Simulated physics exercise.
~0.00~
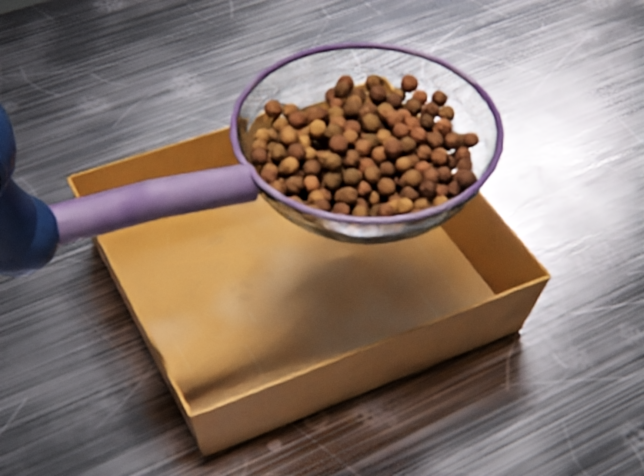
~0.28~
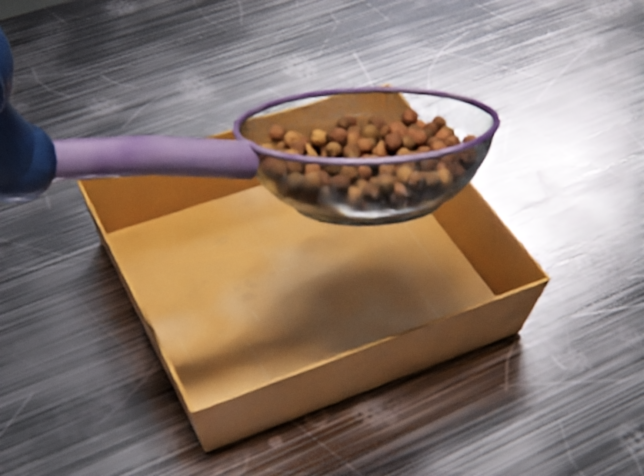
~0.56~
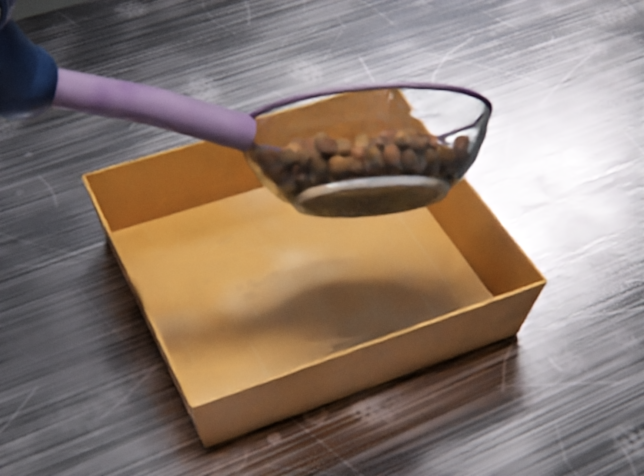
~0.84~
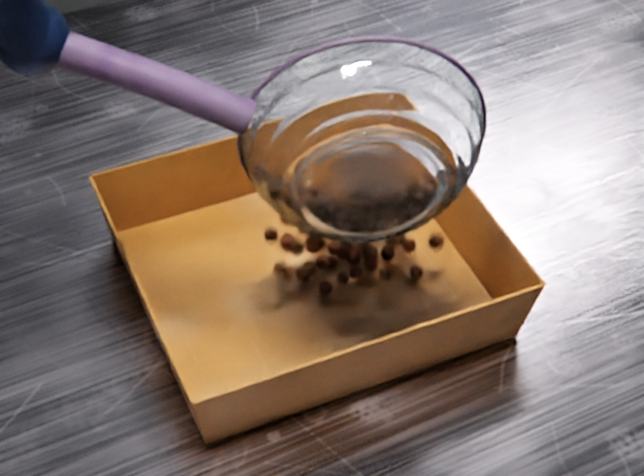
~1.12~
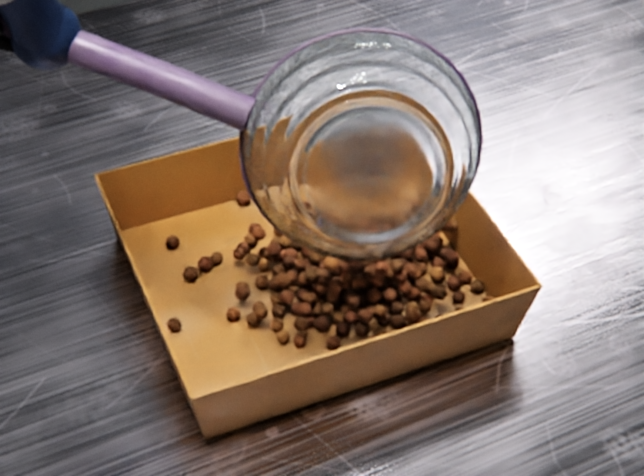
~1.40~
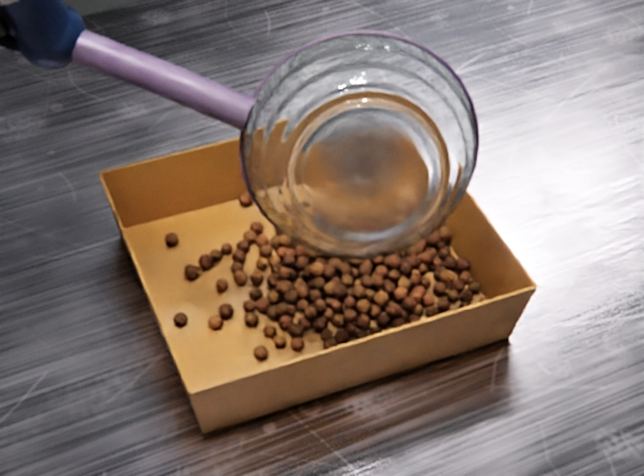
A clear ladle with a purple rim and lilac handle, heaped with small brown balls, hangs over a shallow tan tray on a streaked grey metal surface, seen from above at an angle. Something dark blue grips the handle at the left. The ladle tips away from the viewer, and at first the balls stay inside its bowl. As it turns onto its side, they tumble over the far rim and drop into the tray. They pile up towards the right, with a few scattered to the left. The emptied ladle stays tipped above them as the view drifts slightly.
